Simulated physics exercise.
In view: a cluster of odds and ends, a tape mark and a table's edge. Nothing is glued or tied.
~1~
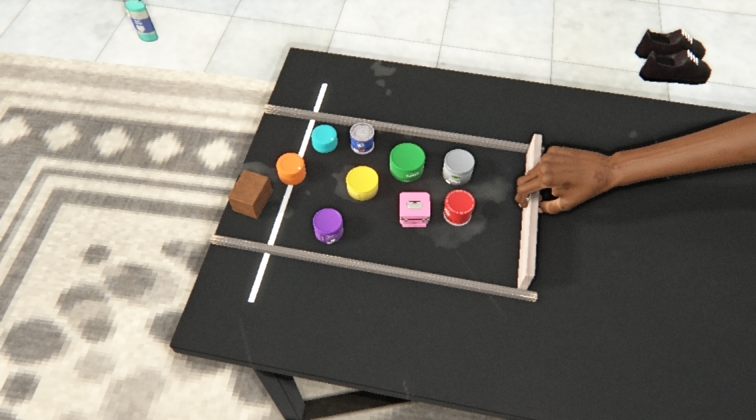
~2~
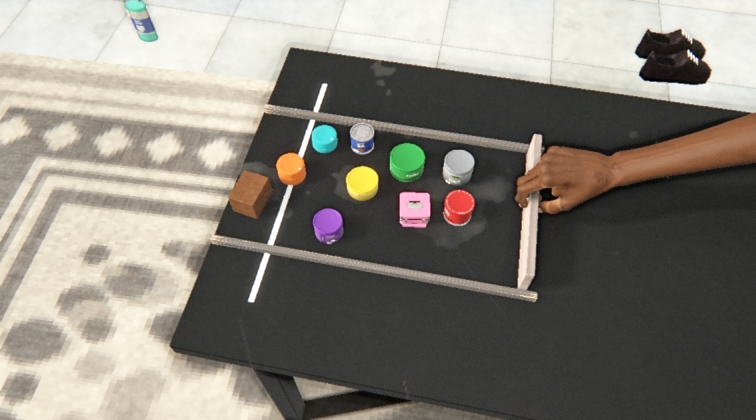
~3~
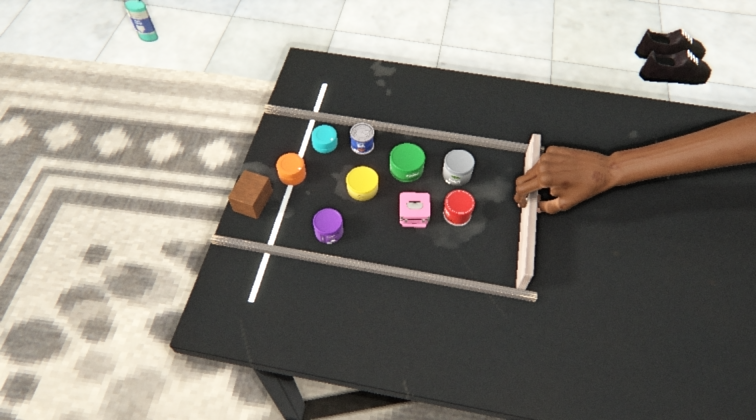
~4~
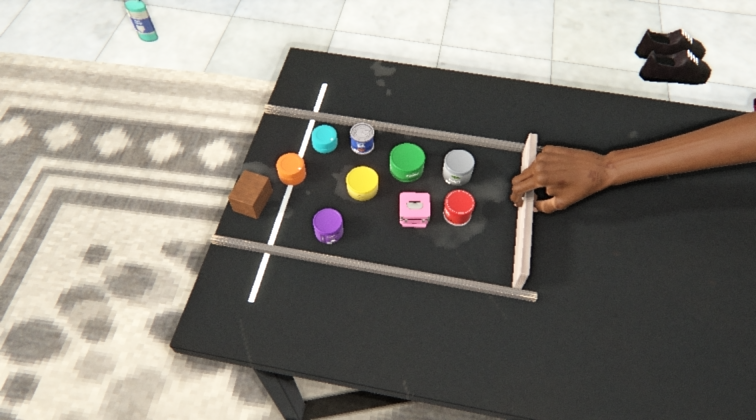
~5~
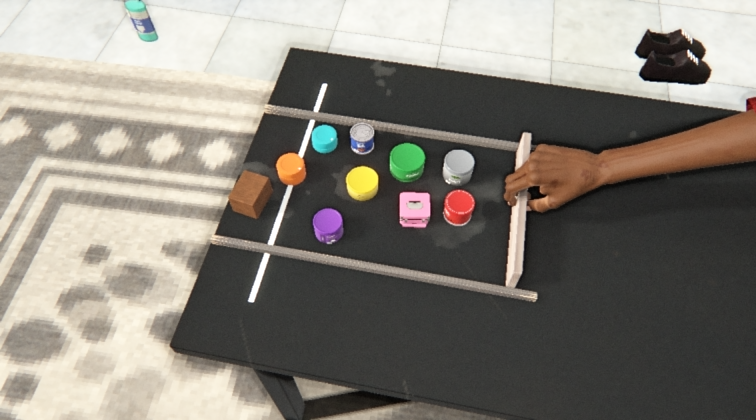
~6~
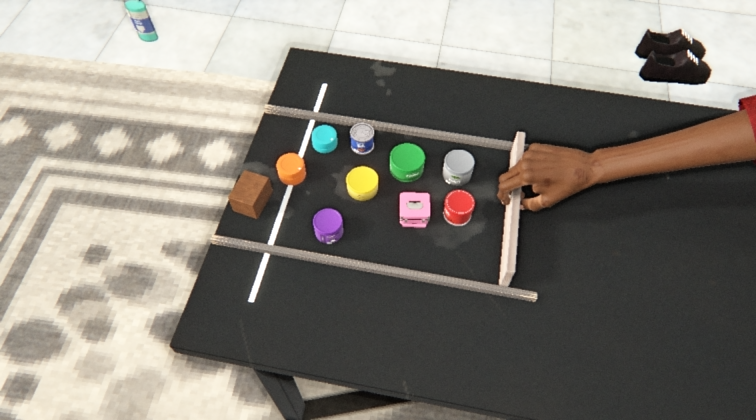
A hand slid a pale board slightly to the left across a black table, between two rails, while the colourful tubs and tins, the pink case and the brown block all stayed still.
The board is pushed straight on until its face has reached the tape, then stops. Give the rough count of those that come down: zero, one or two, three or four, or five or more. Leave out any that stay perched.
As it turns out, the number that fall off is one or two.
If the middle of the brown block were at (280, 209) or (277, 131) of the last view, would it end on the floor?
Place by place, it survives; comes down.
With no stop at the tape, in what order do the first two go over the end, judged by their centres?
In order: The orange lid, the green tub.
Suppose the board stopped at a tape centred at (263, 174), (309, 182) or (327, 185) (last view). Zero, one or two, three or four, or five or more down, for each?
The falls would be more than four; zero; none.
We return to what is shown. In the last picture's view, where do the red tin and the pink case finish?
First (276, 179), then (269, 204).
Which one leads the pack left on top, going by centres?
Foremost is the green tub.
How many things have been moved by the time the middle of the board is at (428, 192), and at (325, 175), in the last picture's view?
At the one place 4, at the other 9.
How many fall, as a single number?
Fallen: 1.
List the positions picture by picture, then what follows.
The first frame shows brown block (251, 194); orange lid (291, 169); turquoise lid (325, 139); board (530, 209); tape (293, 179).
The second frame shows orange lid (291, 169); red tin (459, 208).
The third frame shows turquoise lid (325, 139); pink case (414, 210).
The fourth frame shows brown block (251, 195); blue pot (362, 139).
The fifth frame shows orange lid (291, 169); green tub (407, 163).
The sixth frame shows brown block (251, 195); orange lid (291, 169); turquoise lid (325, 139); board (513, 206); tape (293, 179).
Soon after, none off yet; brown block at rest near (251, 195); orange lid at rest near (291, 169); turquoise lid at rest near (325, 139).
In the end, the number that fall off is one or two; gone, orange lid.
